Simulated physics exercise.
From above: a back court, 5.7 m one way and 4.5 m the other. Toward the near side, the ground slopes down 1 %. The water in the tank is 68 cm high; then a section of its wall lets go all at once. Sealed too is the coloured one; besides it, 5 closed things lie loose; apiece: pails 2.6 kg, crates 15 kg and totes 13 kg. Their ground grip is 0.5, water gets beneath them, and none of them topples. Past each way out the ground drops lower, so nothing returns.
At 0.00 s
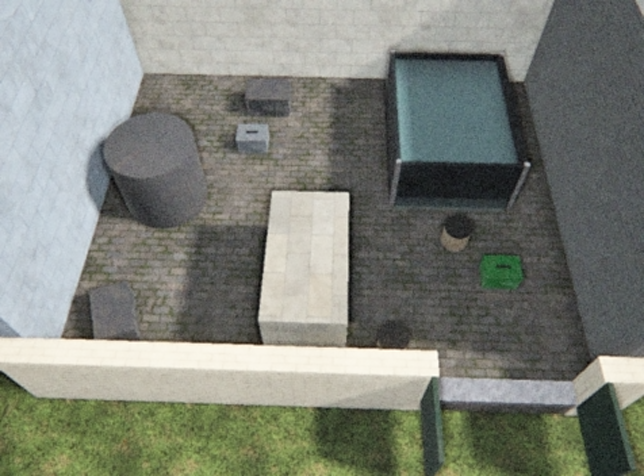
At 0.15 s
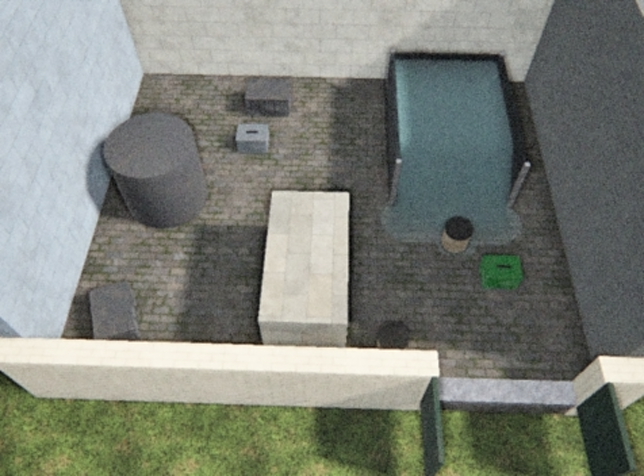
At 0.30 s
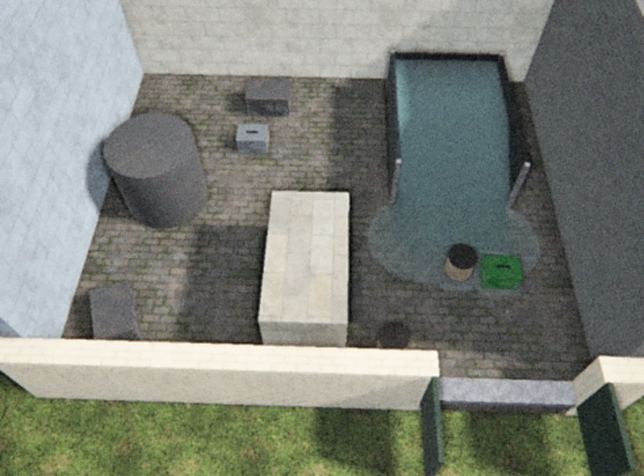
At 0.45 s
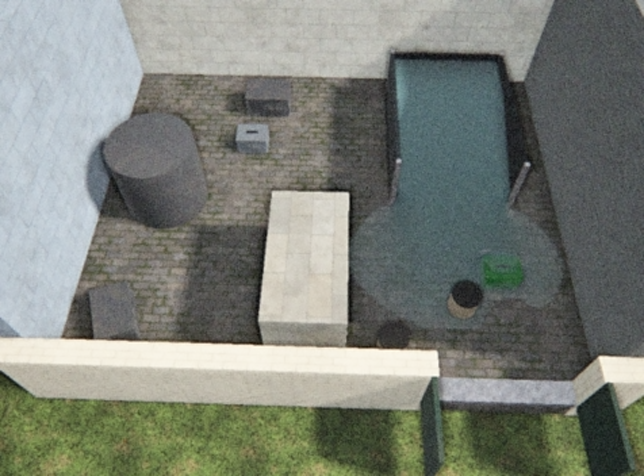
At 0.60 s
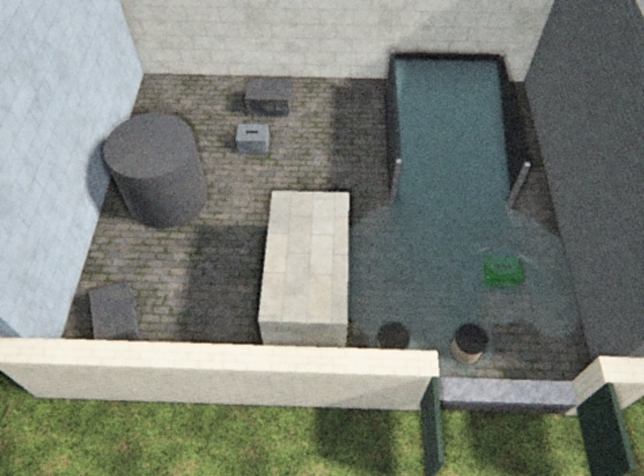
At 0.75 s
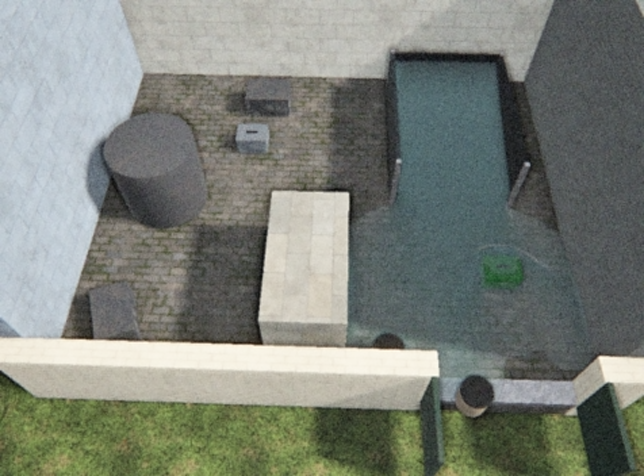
Water spreads from an open-ended tank at the back right of a paved court, flowing toward the near wall and around a green tote, while a small dark-topped cylinder slides ahead into the gap in the wall.
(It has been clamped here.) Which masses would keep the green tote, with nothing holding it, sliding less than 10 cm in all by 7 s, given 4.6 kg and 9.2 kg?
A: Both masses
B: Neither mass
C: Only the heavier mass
Neither mass (B).
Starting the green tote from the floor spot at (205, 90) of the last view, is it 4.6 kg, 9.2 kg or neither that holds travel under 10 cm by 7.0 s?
Going by the scene, the lighter weight suffices.
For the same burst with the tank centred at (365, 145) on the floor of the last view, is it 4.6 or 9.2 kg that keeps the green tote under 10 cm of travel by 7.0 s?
Then it turns out both choices fall short.
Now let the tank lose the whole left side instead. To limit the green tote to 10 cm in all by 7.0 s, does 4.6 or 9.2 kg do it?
Answer: The big one only.
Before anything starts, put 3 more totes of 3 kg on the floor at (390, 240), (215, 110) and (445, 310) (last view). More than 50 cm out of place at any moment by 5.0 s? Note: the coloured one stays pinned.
In that order: Over, under, past it.
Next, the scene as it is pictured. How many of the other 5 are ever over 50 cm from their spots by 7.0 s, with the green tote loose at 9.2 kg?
2 in all.
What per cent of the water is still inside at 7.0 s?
Somewhere near 36 percent, give or take.
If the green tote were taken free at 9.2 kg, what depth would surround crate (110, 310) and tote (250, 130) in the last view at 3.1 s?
Around 3 cm and 0 cm.
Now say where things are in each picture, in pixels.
The first frame shows the green tote at (503, 267), on the bottom; water covers 2.7 m2; 0 of 6 have shifted.
The second frame shows the green tote at (503, 267), on the bottom; water covers 3.4 m2; 0 of 6 have shifted.
The third frame shows the green tote at (503, 267) rests on the ground; 4.4 m2 under water; 1 of 6 have shifted.
The fourth frame shows the green tote at (503, 267), on the bottom; water covers 5.8 m2; 1 of 6 have shifted.
The fifth frame shows the green tote at (503, 267) rests on the ground; 7.1 m2 under water; 1 of 6 have shifted.
The sixth frame shows the green tote at (503, 267) rests on the ground; 8.1 m2 under water; 2 of 6 have shifted.
After 1.4 s the green tote would be gone out with 4.6 kg and gone out with 9.2 kg.
After 3.1 s the green tote would be gone out with 4.6 kg and gone out with 9.2 kg.
After 4.9 s the green tote would be gone out with 4.6 kg and gone out with 9.2 kg.
After 7.0 s the green tote would be gone out with 4.6 kg and gone out with 9.2 kg.
